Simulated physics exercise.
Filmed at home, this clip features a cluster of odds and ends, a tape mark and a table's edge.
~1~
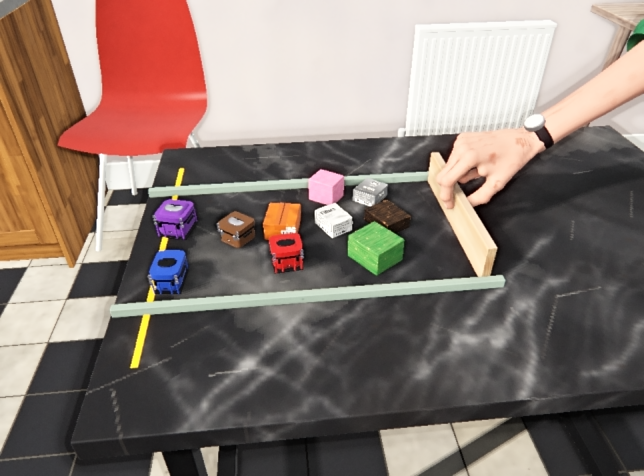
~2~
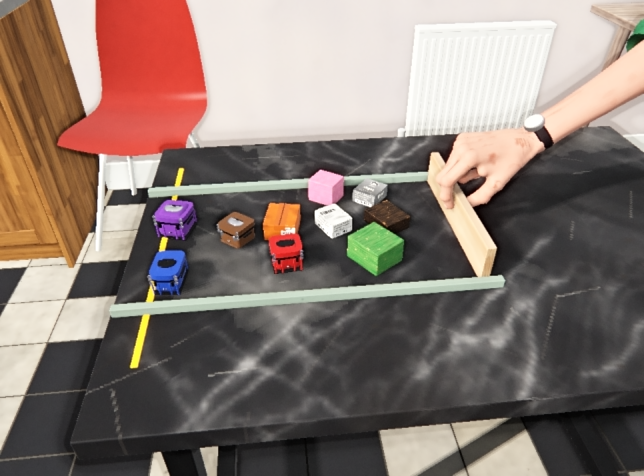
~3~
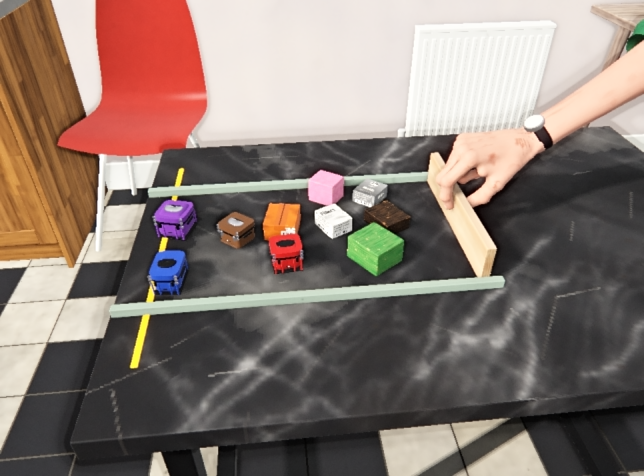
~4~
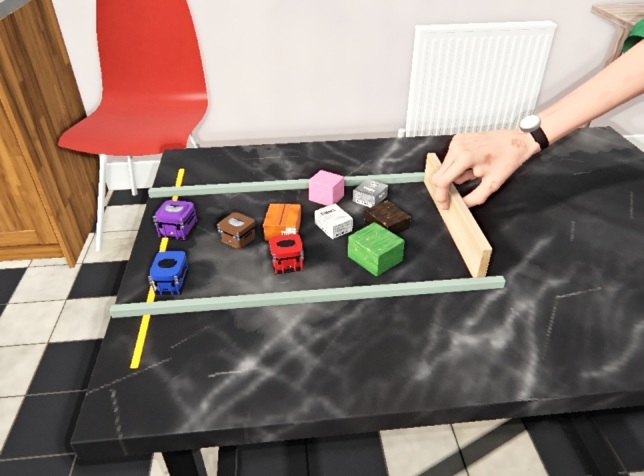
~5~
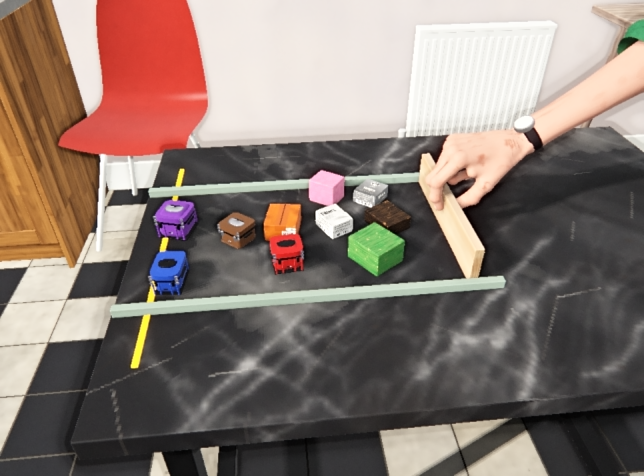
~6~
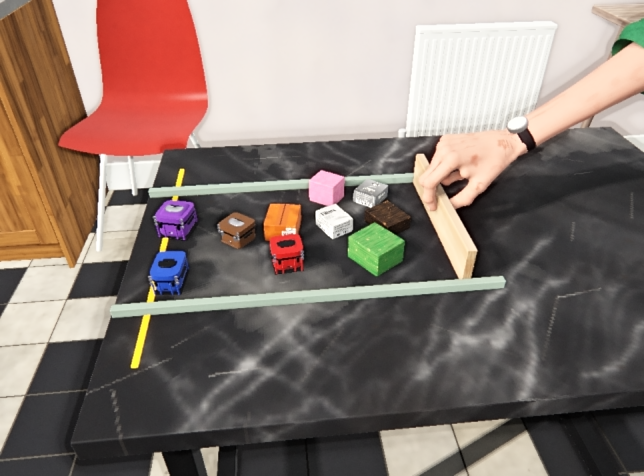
On a black marbled tabletop, a hand sliding a wooden board slightly left toward small colourful cases and blocks, which stay still.
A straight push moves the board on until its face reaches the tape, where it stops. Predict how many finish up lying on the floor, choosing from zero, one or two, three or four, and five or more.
My prediction is five or more.
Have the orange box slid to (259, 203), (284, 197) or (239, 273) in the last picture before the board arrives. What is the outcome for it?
Orange box: Goes down; goes down; goes down.
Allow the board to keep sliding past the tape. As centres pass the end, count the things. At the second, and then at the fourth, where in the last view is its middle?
At (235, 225) for the second, at (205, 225) for the fourth.
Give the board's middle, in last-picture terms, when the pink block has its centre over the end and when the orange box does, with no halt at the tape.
The middle would be close to (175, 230) and then close to (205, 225).
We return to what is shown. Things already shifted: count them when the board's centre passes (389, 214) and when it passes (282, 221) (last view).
The count reaches 3 first and 9 second.
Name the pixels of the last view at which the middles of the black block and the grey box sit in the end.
Roughly at (150, 231) and at (153, 209), in that order.
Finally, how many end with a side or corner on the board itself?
The count in contact is 3.
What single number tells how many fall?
Exactly 7.
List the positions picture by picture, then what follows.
In the first picture, purple case (176, 219); blue case (170, 272); brown case (237, 230); board (457, 209); tape (164, 244).
In the second picture, blue case (169, 273); board (457, 209).
In the third picture, brown case (237, 231); red case (286, 253).
In the fourth picture, purple case (176, 220); orange box (283, 222).
In the fifth picture, blue case (170, 273); green block (376, 248).
In the sixth picture, purple case (177, 220); blue case (170, 273); brown case (238, 231); board (440, 211); tape (164, 244).
Soon after, none off yet; purple case at rest near (177, 220); blue case at rest near (170, 273); brown case at rest near (238, 231).
Then, none off yet; purple case moved about its own width near (141, 220); blue case moving near (164, 274); brown case moved well along near (144, 243).
At rest, the number that fall off is five or more; fallen, white box, pink block, red case, orange box, brown case, blue case and purple case.
